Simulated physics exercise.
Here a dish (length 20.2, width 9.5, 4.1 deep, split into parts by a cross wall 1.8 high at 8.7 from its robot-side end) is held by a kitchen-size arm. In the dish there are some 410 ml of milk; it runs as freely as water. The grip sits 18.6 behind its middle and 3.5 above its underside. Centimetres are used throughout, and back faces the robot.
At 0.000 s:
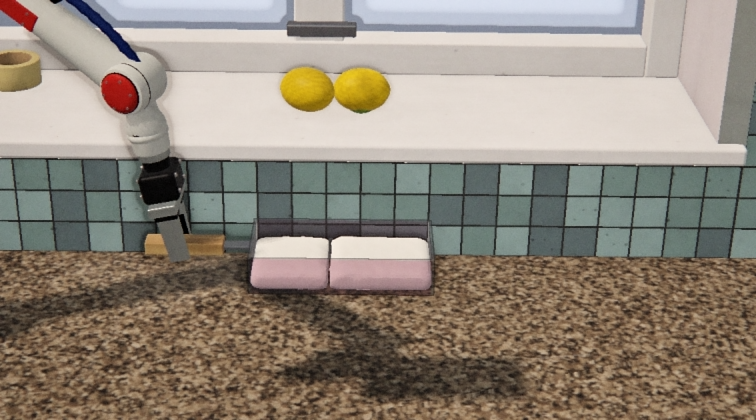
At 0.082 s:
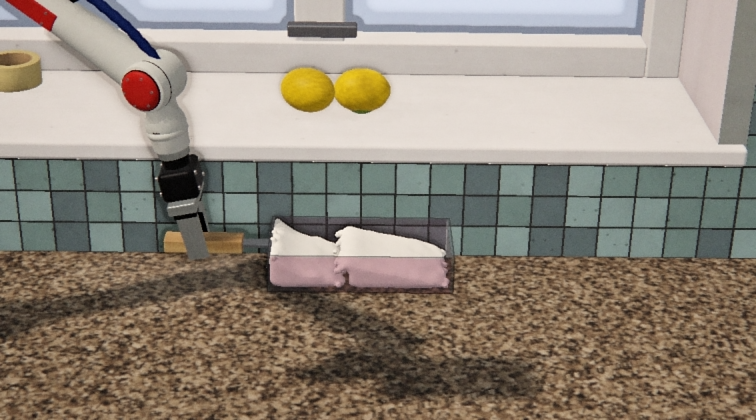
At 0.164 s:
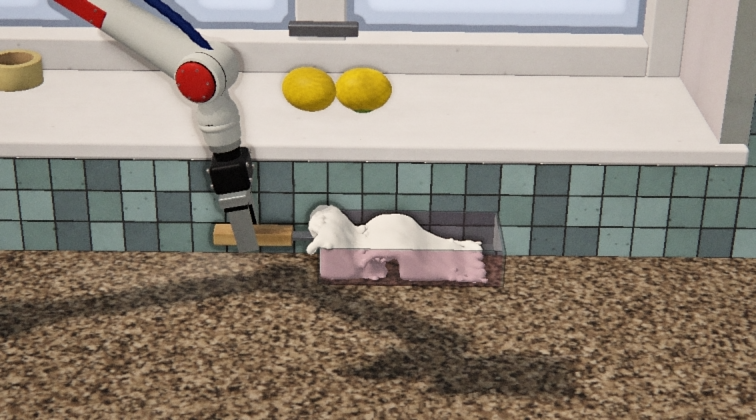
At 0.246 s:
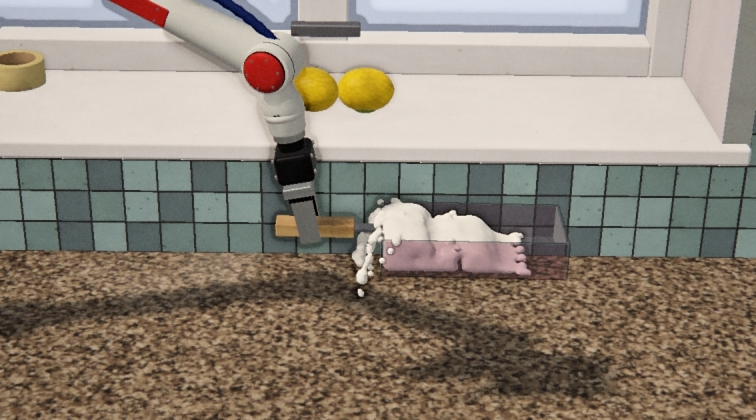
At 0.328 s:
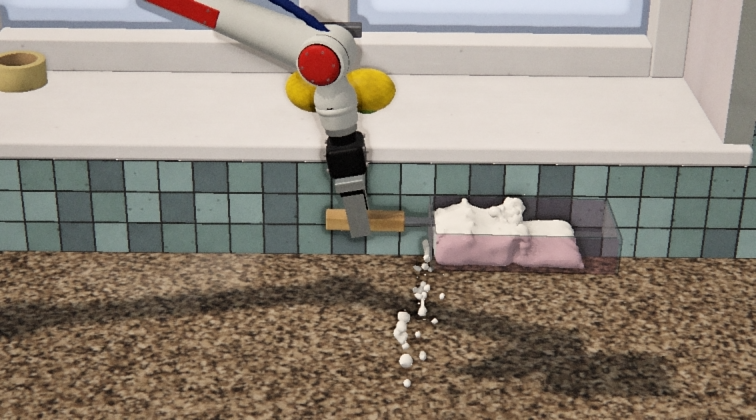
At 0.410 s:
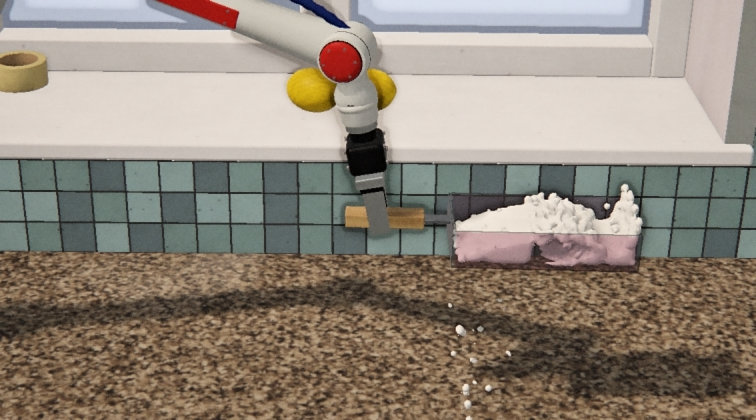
A white robot arm with red and blue markings grips the wooden handle of a clear dish over a speckled brown counter, seen from the front by a fixed camera. The dish holds white-topped, pinkish liquid, before teal tiles and a sill with two yellow lemons and a tan ring at left. The arm carries it rightward, and the liquid heaps leftward, spills over that end in drops, then surges right.
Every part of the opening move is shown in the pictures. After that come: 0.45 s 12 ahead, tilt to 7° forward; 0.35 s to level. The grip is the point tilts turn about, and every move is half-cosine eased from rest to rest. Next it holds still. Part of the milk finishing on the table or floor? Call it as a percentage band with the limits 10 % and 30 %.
Band: From 10 to 30 %.
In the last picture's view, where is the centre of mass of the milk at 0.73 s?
Estimated centre sits near (624, 253).
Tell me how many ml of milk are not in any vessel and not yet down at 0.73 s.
Around 25 ml at that time.
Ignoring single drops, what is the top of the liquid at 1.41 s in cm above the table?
The liquid tops out near 25 cm above the table.
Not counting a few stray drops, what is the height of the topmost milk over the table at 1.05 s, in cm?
Leaving out stray drops, the liquid gets up to around 25 cm.
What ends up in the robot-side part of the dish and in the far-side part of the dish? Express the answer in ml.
Approx. 140 ml then 220 ml.
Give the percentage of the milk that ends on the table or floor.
It comes to about 14 percent.
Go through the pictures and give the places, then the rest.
The first frame shows dish floor at (342, 270), level; upper third of the milk around (347, 256), from x 255 to 430, top at y 240; 235 ml in the far-side part, 170 ml in the robot-side part.
The second frame shows dish floor at (361, 268), level; upper third of the milk around (348, 250), from x 270 to 445, top at y 220; 225 ml in the far-side part, 185 ml in the robot-side part.
The third frame shows dish floor at (410, 261), level; upper third of the milk around (350, 233), from x 310 to 490, top at y 205; 240 ml in the robot-side part, 160 ml in the far-side part, 5 ml in the air or running down outside.
The fourth frame shows dish floor at (471, 254), level; upper third of the milk around (410, 227), from x 355 to 530, top at y 200; 270 ml in the robot-side part, 115 ml in the far-side part, 20 ml in the air or running down outside.
The fifth frame shows dish floor at (521, 248), level; upper third of the milk around (479, 225), from x 395 to 580, top at y 195; 255 ml in the robot-side part, 135 ml in the far-side part, 20 ml in the air or running down outside.
The sixth frame shows dish floor at (540, 246), tilted 1° forward; upper third of the milk around (551, 220), from x 450 to 645, top at y 170; 215 ml in the far-side part, 170 ml in the robot-side part, 10 ml on the table or floor, 10 ml in the air or running down outside.
By 0.73 s, tilted 6° forward, liquid up to 32 above the table; 215 ml in the far-side part, 145 ml in the robot-side part, 20 ml on the table or floor, 25 ml in the air or running down outside.
By 1.05 s, tilted 3° forward, liquid up to 25 above the table; 265 ml in the far-side part, 90 ml in the robot-side part, 45 ml on the table or floor, 10 ml in the air or running down outside.
By 1.41 s, level, liquid up to 25 above the table; 220 ml in the far-side part, 135 ml in the robot-side part, 55 ml on the table or floor.
By 2.21 s, level, liquid up to 25 above the table; 215 ml in the far-side part, 140 ml in the robot-side part, 55 ml on the table or floor.
Final state, 215 ml in the far-side part, 140 ml in the robot-side part, 55 ml on the table or floor. That is 13 % on the table or floor.
